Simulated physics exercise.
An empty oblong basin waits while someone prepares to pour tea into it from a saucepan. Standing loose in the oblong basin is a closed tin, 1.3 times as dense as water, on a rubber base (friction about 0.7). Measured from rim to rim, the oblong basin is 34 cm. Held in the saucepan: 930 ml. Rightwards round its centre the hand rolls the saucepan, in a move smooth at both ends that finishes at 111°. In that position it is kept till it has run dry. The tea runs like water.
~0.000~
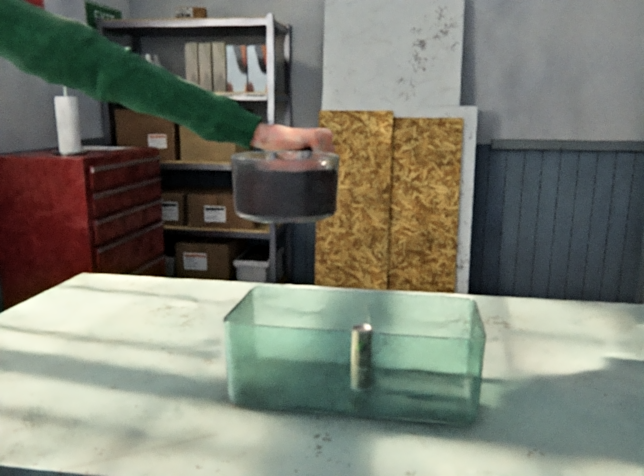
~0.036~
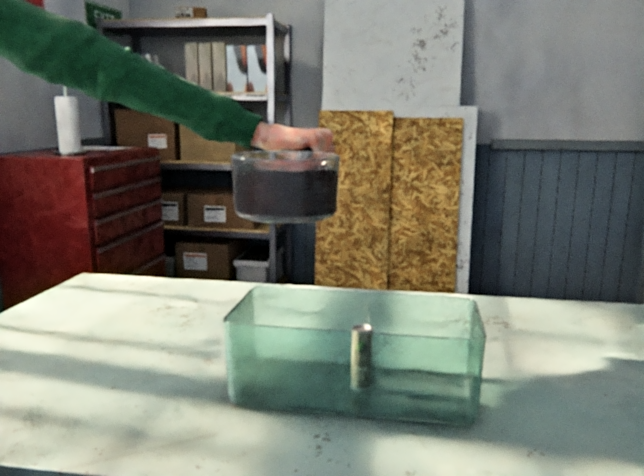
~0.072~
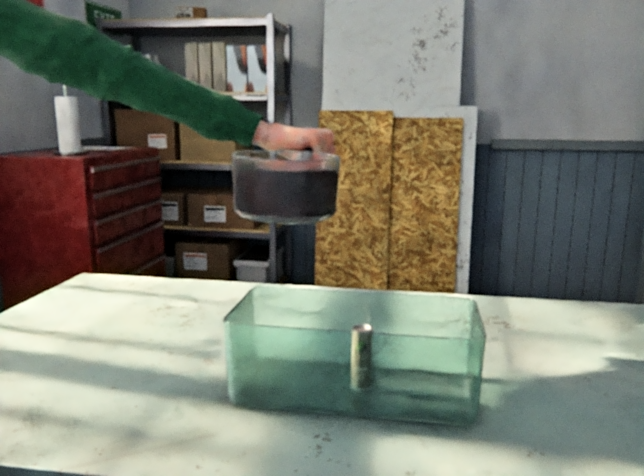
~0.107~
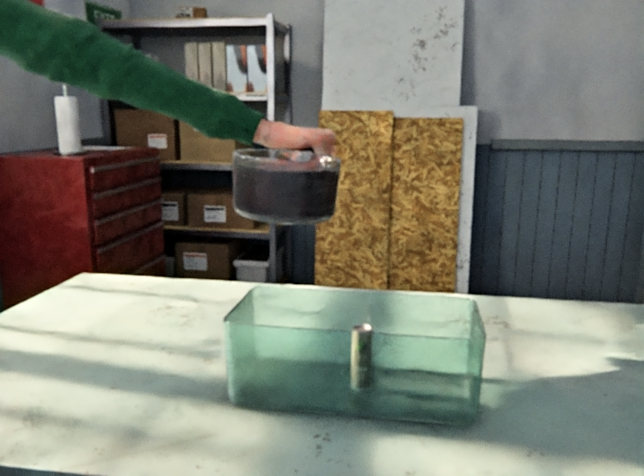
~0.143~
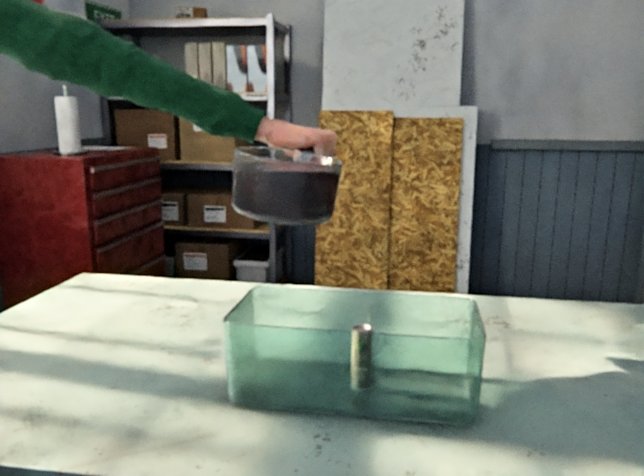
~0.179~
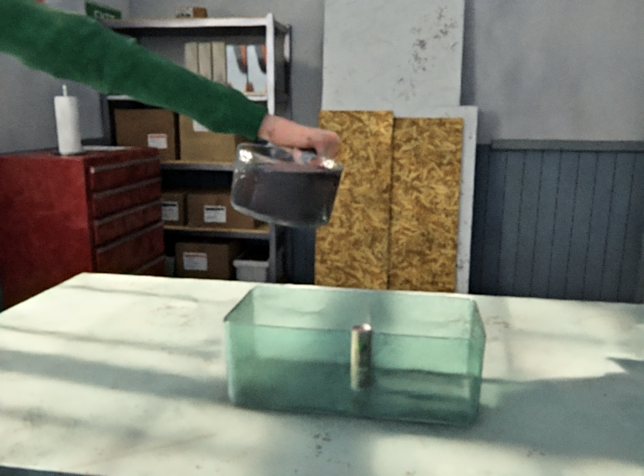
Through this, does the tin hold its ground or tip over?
My bet is it will last.
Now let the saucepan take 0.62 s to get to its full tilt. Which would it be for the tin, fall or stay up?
Outcome - the tin remains standing.
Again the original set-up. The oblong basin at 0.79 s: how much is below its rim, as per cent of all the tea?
80 per cent, give or take a little.
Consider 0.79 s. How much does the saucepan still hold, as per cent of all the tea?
Near 8 percent, more or less.
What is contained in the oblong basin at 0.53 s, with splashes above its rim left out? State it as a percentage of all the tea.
Roughly 6 percent.
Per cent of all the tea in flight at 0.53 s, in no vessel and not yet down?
38 %.
After 0.53 s the tilt is 76° and 55 per cent is still to pour; the tin stands where it began.
After 0.79 s the tilt is 109° and 8 per cent is still to pour; the tin stands where it began.
After 1.07 s the tilt is 111° and 0 per cent is still to pour; the tin stands 1 cm from where it began.
After 1.36 s the tilt is 111° and 0 per cent is still to pour; the tin stands 1 cm from where it began.
In the end the tin stands 1 cm from where it began.
